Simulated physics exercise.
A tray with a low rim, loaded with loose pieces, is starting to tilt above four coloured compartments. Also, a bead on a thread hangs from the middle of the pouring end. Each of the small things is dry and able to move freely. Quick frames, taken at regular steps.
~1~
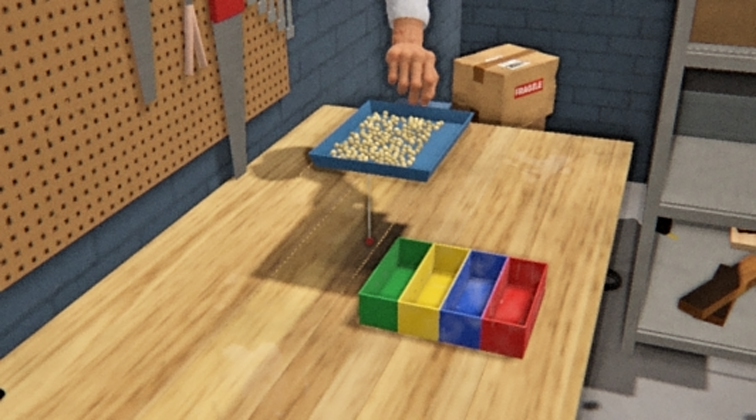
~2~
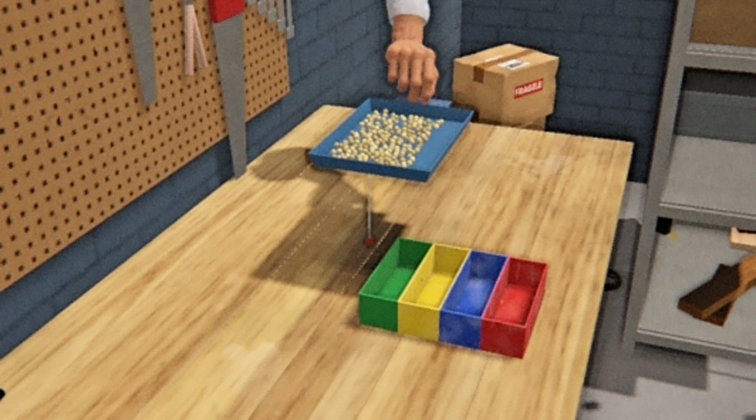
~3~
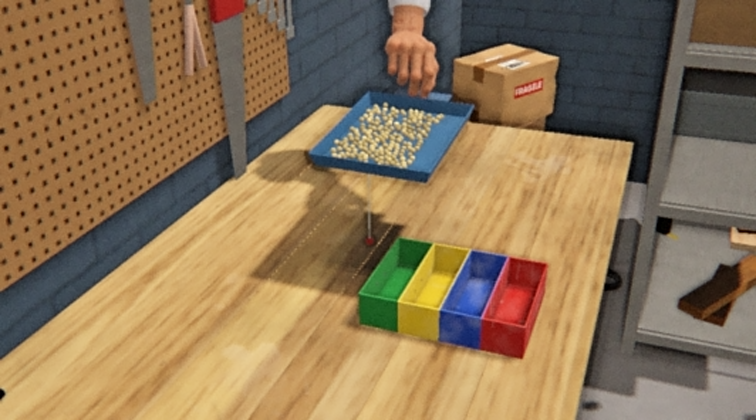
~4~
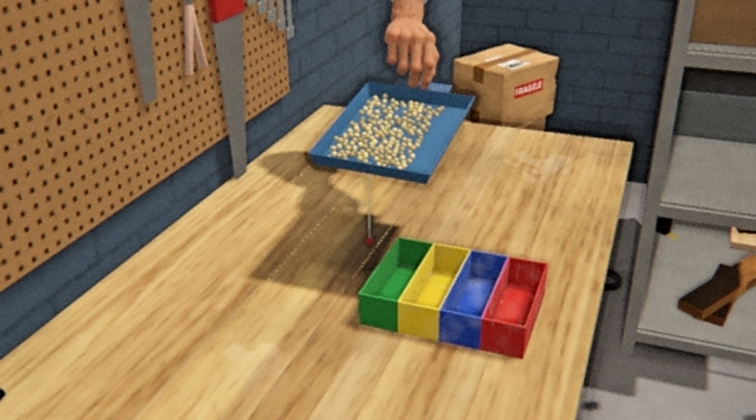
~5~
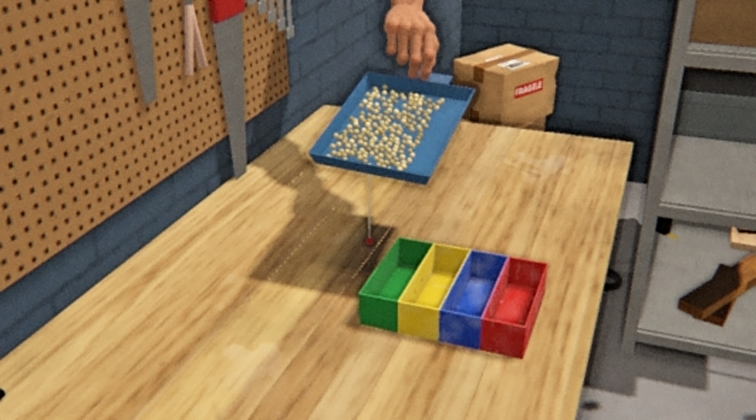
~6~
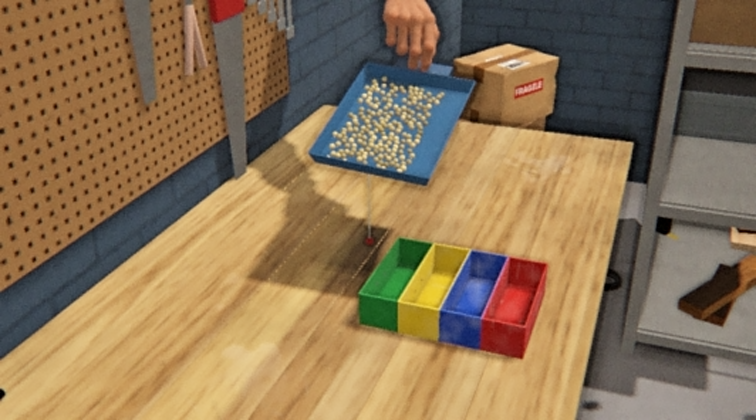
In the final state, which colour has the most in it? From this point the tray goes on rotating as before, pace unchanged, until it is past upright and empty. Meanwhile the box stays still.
Most ends up in green.
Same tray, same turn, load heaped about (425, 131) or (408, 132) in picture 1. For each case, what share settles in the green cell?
Near 50 % and 50 %.
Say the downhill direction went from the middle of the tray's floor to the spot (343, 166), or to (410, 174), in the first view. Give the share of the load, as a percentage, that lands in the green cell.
First case: 0 %; second case: 40 %.
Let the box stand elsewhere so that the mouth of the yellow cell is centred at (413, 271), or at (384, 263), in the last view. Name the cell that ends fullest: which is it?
That yellow cell, then the cell in blue.
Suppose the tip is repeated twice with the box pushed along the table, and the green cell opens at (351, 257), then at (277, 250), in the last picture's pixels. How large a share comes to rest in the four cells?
In order: 100 percent, then 50 percent.
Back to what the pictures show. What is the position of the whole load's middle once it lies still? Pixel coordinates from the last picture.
(395, 305).
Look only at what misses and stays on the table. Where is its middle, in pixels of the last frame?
Centre, final frame: Roughly (318, 308).
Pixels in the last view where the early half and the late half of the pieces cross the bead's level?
Near (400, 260) to start, and near (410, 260) afterwards.
Just after the last frame, tray tipped steeply; almost all on the tray; just a few in the yellow cell; about a tenth falling or outside the box.
A moment on, tray tipped right over; roughly a quarter on the tray; roughly a quarter in the green cell; roughly a quarter in the yellow cell; just a few in the blue cell; roughly a third falling or outside the box.
Further on, tray tipped past a quarter turn; roughly half in the green cell; roughly a third in the yellow cell; just a few in the blue cell; roughly a quarter falling or outside the box.
When it is over, tray tipped past a quarter turn; roughly half in the green cell; roughly a third in the yellow cell; just a few in the blue cell; not one in the red cell; roughly a quarter outside the box.
